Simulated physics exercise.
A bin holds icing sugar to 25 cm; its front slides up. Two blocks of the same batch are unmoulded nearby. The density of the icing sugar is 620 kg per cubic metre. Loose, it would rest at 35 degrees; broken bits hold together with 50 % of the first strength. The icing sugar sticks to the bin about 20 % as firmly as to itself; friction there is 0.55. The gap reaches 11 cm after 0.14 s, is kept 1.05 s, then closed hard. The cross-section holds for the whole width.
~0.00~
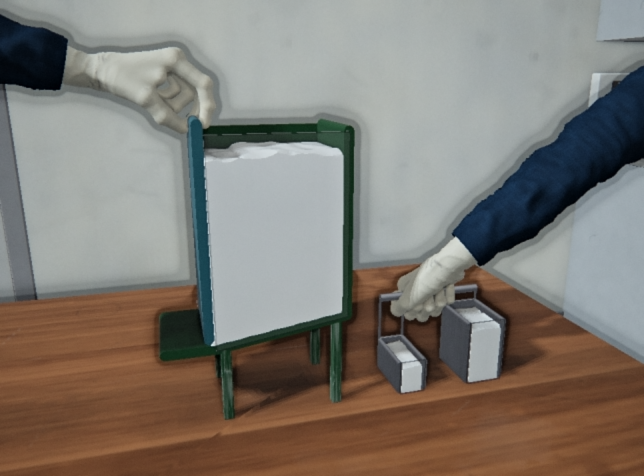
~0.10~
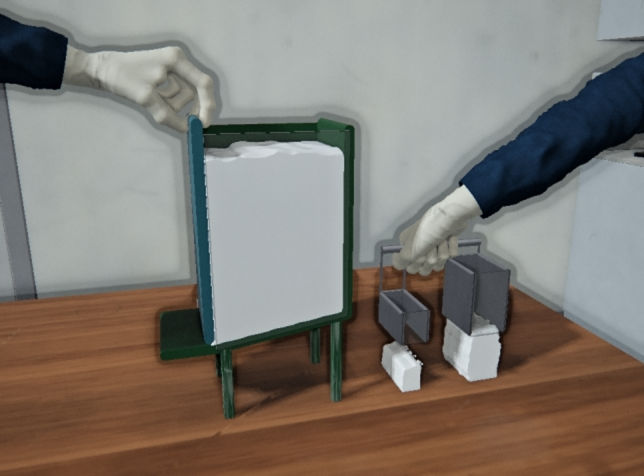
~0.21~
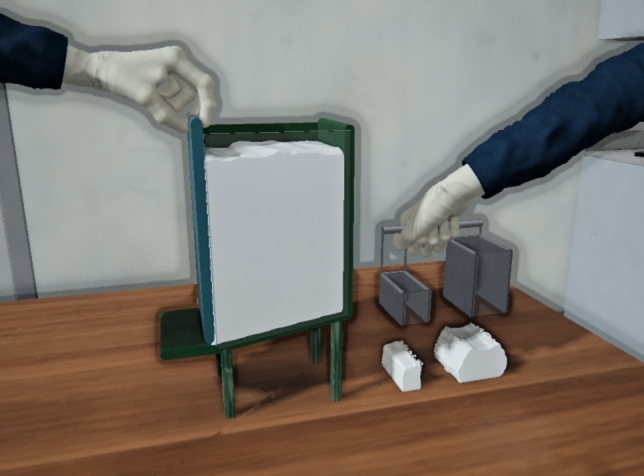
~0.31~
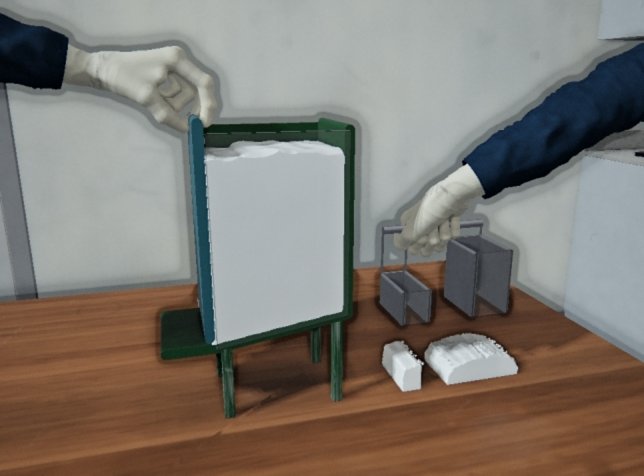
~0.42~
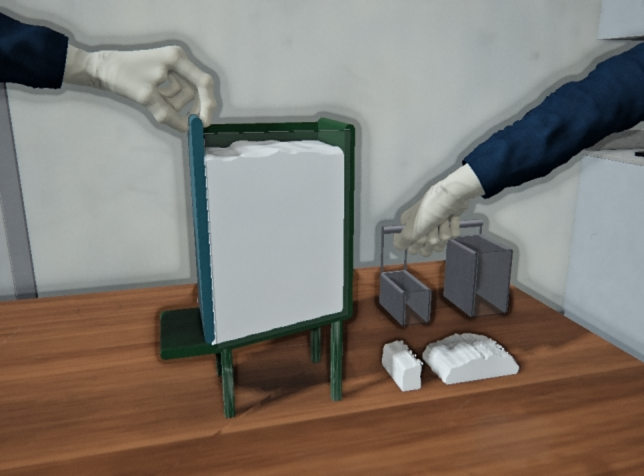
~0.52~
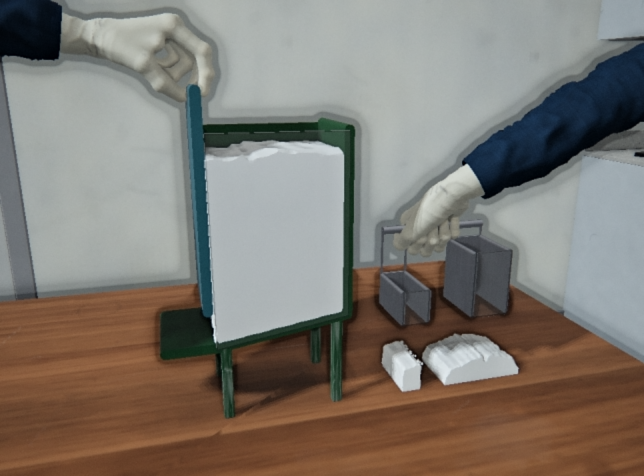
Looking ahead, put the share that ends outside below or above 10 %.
The share that ends outside is above 10 %.
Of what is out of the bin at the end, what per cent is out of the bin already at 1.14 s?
Some 50 per cent.
By 0.81 s, the hatch is 11 cm open and 5 % is out.
By 1.14 s, the hatch is 11 cm open and 14 % is out.
By 1.48 s, the hatch is 11 cm open and 20 % is out.
By 1.81 s, the hatch is 3.1 cm open and 26 % is out.
By 2.20 s, at the end, the hatch is shut and 27 % is out.
